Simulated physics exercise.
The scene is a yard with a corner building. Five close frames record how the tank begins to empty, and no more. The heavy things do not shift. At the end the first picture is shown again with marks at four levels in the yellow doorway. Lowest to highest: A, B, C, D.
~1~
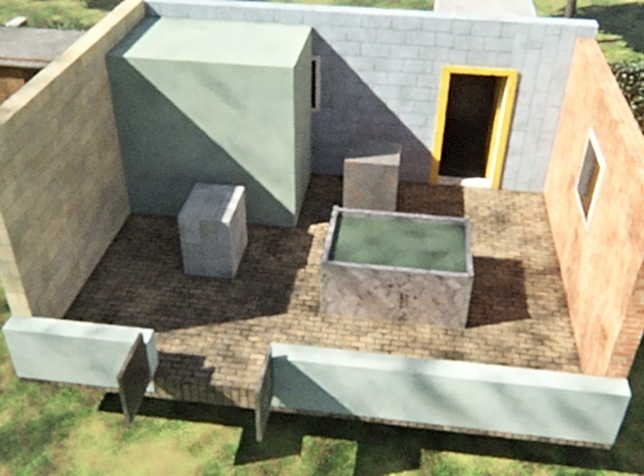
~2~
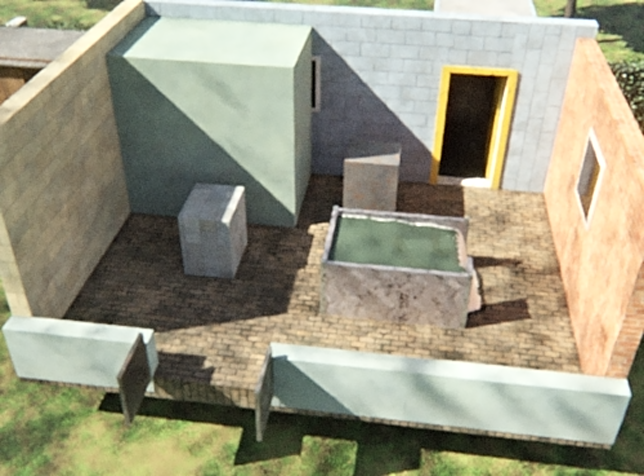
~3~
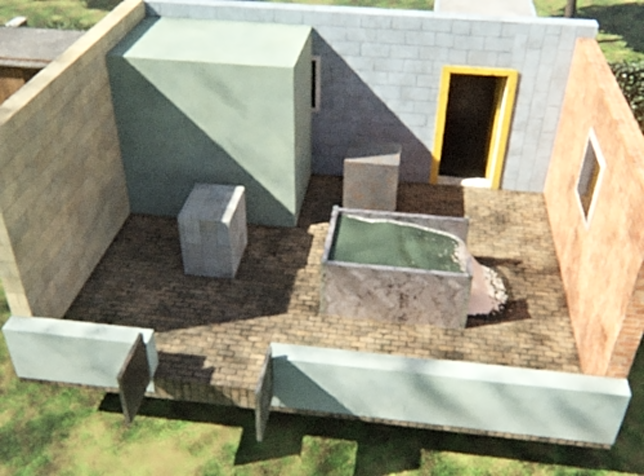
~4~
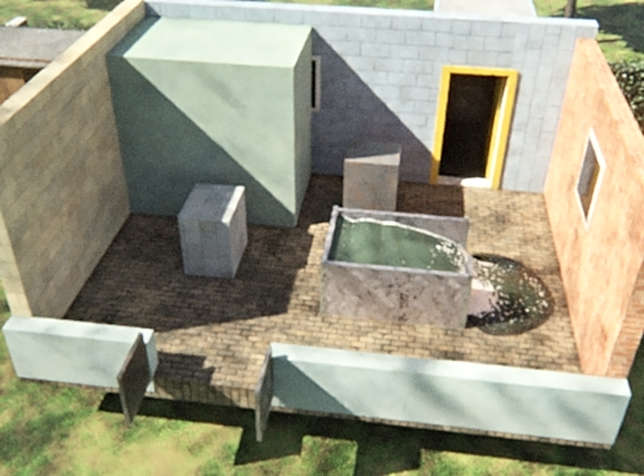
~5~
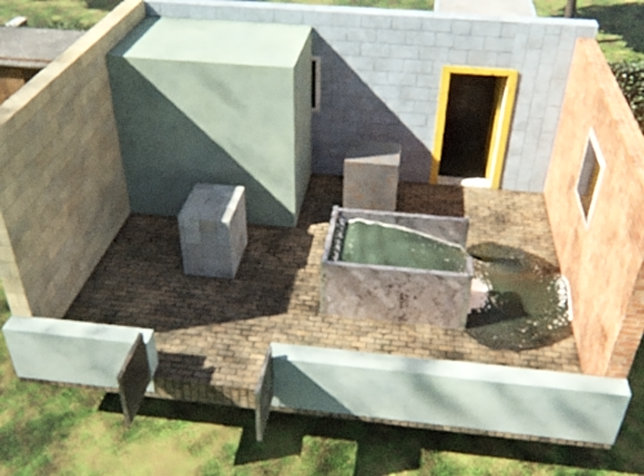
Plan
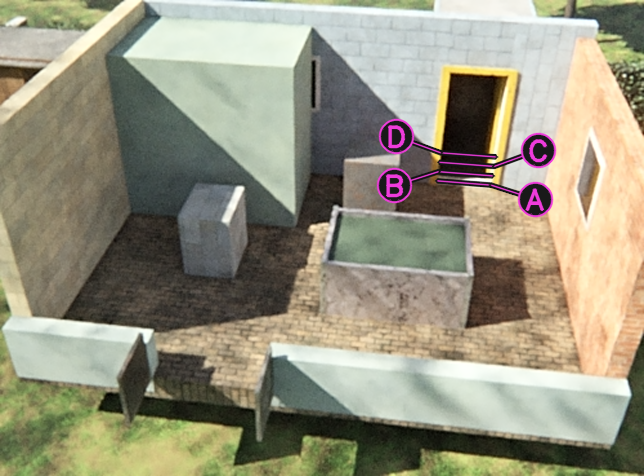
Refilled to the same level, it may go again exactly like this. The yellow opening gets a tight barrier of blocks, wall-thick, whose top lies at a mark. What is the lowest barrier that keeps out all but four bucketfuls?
Line B just does it.
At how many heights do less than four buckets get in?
Three of the four.
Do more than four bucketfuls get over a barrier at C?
No, that is safe.
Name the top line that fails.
A it is.
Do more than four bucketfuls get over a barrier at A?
Yes, it does.
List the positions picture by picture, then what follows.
The first picture shows water in the tank at rest, its middle at (398, 245); foot of the yellow doorway at (463, 186); open gate at (211, 333).
The second picture shows front seen at (472, 310), 1 % of the ground wet.
The third picture shows front seen at (508, 308), 3 % of the ground wet.
The fourth picture shows front seen at (548, 303), 6 % of the ground wet.
The fifth picture shows front seen at (570, 326), 11 % of the ground wet.
On the marked copy, A at (464, 183); B at (465, 173); C at (466, 164); D at (468, 154); from the bottom up A, B, C, D.
Choosing A, about 10 bucketfuls get in.
Choosing B, a splash gets over, under a bucket.
Choosing C, nothing gets over.
Choosing D, nothing gets over.
